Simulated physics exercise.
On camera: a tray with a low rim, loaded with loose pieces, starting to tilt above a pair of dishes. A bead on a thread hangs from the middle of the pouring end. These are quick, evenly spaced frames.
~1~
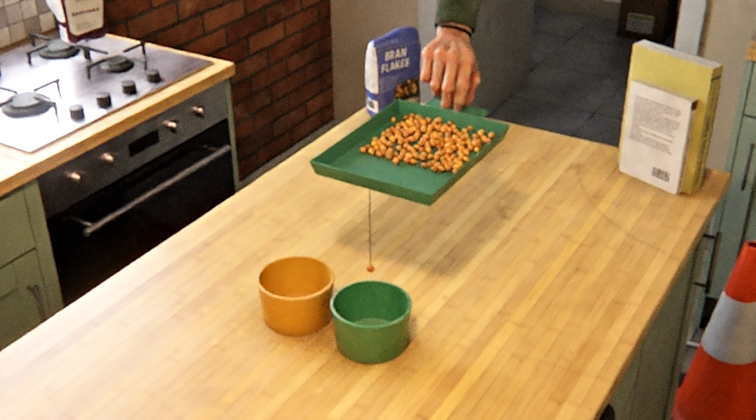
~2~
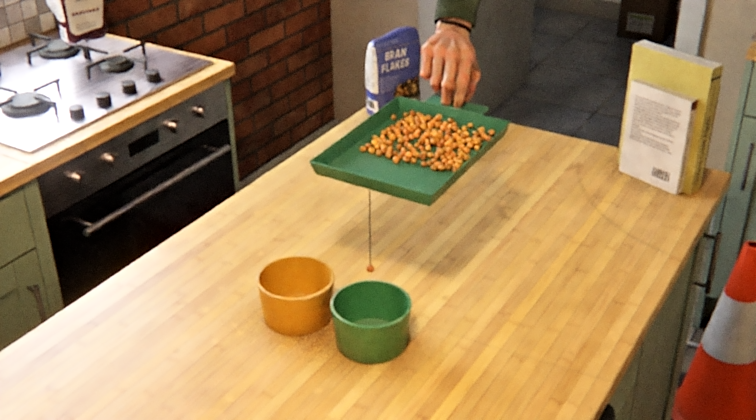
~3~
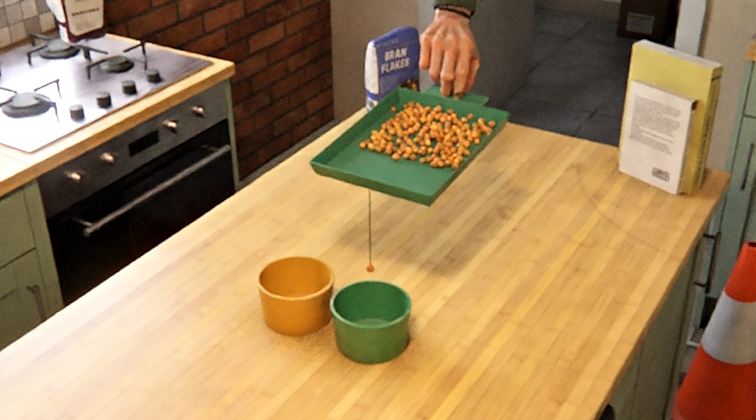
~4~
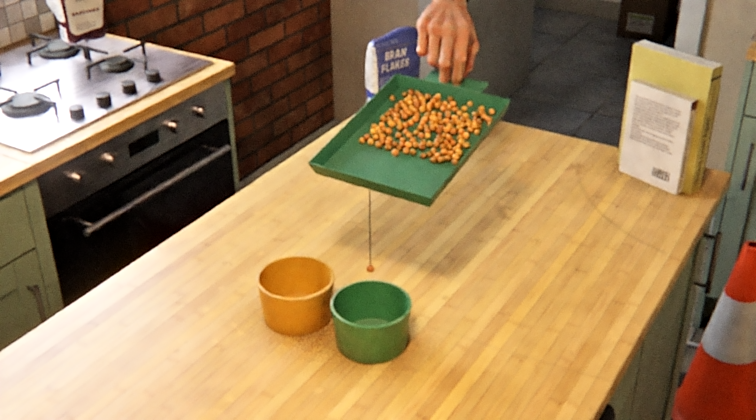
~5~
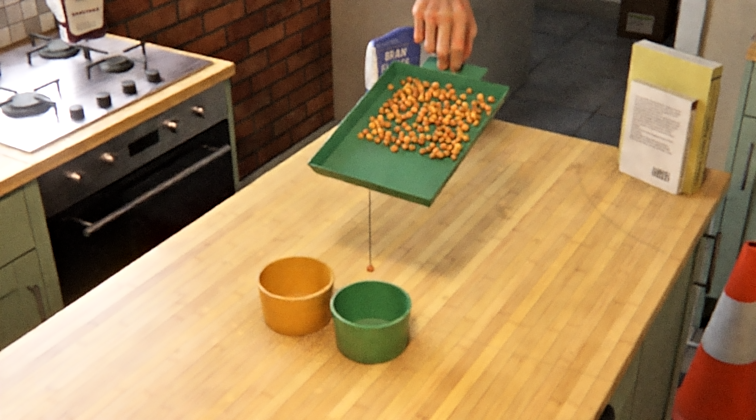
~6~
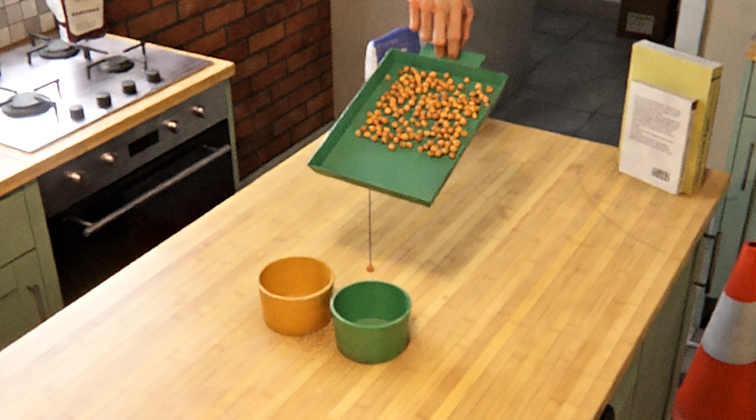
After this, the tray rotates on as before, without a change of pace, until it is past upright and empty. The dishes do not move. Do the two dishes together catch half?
Together they catch more than half.
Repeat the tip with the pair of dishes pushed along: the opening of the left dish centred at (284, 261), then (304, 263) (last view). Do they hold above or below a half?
First less than half, then under half.
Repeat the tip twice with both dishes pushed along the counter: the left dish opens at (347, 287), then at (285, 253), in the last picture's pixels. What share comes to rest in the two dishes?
Roughly 70 per cent, and 20 per cent.
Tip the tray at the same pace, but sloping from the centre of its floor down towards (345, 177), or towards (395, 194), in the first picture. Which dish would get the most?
At the first place the left-hand dish, at the second the dish on the right.
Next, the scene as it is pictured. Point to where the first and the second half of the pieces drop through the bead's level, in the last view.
Around (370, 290) and then (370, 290).
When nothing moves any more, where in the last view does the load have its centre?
Around (366, 342).
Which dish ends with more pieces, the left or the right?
The winner is the right one.
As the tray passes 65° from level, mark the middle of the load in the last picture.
Close to (382, 186).
Soon after the last picture, tray tipped steeply; most on the tray; a small part in the air.
A little later, tray tipped past a quarter turn; about half on the tray; about a quarter in the right dish; a small part in the left dish; a small part outside both; a small part in the air.
Later still, tray tipped past a quarter turn; about half in the right dish; a small part in the left dish; about a quarter outside both.
At rest, tray tipped past a quarter turn; about half in the right dish; a small part in the left dish; about a quarter outside both.
